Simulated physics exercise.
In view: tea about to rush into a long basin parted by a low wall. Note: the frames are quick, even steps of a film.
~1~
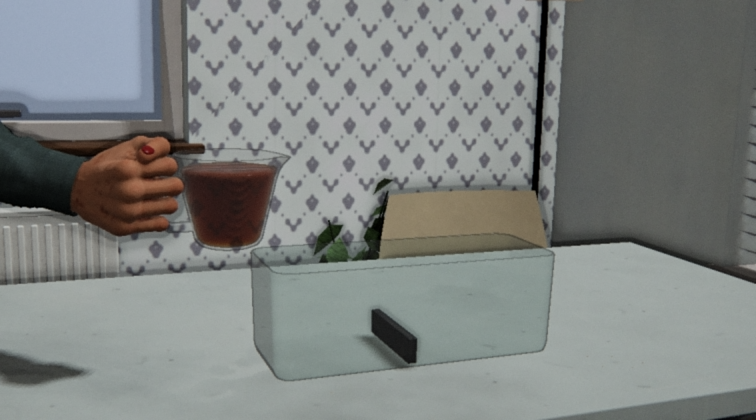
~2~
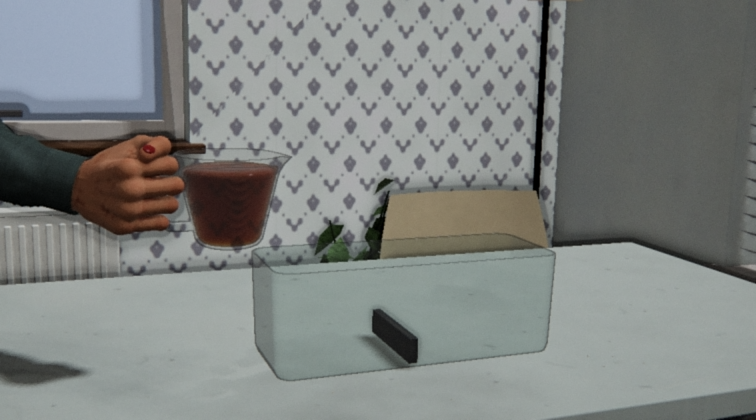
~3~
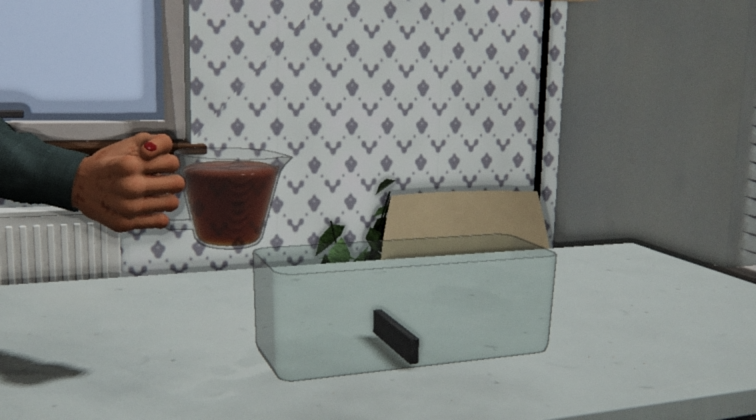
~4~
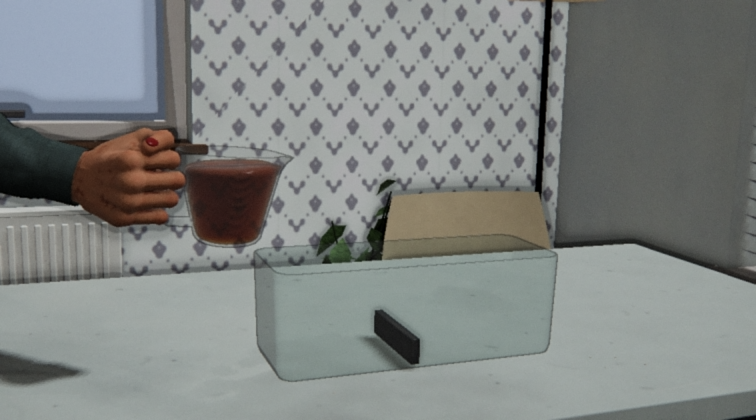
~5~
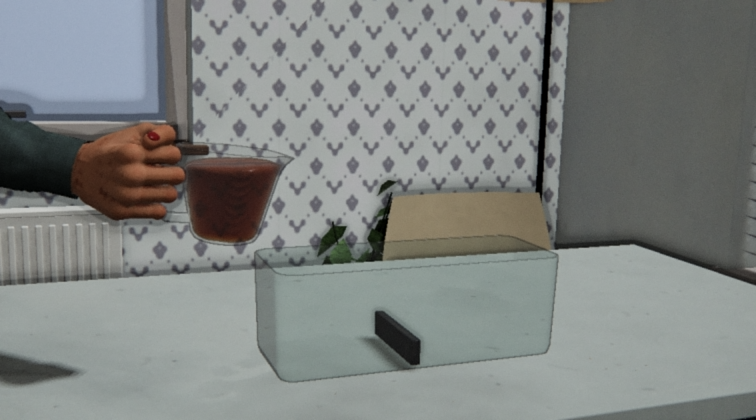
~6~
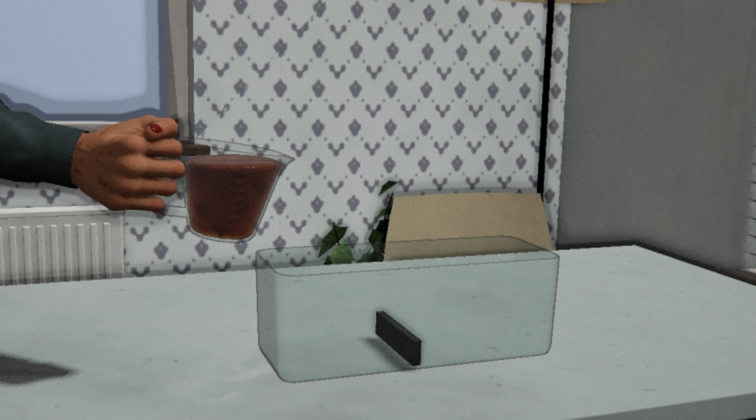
A glass cup of reddish-brown tea, held by a hand at the left, stayed nearly still above a clear long basin with a low dark wall inside, then tilted slightly to the right.
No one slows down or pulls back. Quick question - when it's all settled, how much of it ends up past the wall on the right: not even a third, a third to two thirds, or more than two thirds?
I'd put the amount right of the wall under the one-third mark.
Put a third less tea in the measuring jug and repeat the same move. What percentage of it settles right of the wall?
10 %.
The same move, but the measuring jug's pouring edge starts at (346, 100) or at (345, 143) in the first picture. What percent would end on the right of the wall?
In order, some 90 and 85 percent.
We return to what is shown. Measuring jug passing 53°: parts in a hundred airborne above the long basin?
About 15 per cent.
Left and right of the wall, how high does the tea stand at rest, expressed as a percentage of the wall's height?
Left part: 70 per cent, right part: 10 per cent.
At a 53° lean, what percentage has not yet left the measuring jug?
It still holds around 75 per cent there.
A moment on, the measuring jug is tipped part way and 77 per cent is still to pour, 6 is left of the wall and 0 right of it.
Next, the measuring jug is tipped on its side and 24 per cent is still to pour, 49 is left of the wall and 3 right of it.
Then the measuring jug is tipped on its side and 1 per cent is still to pour, 86 is left of the wall and 8 right of it.
Later the measuring jug is tipped on its side and 0 per cent is still to pour, 85 is left of the wall and 12 right of it.
Finally, 85 per cent lies left of the wall, 12 right of it and 3 outside.
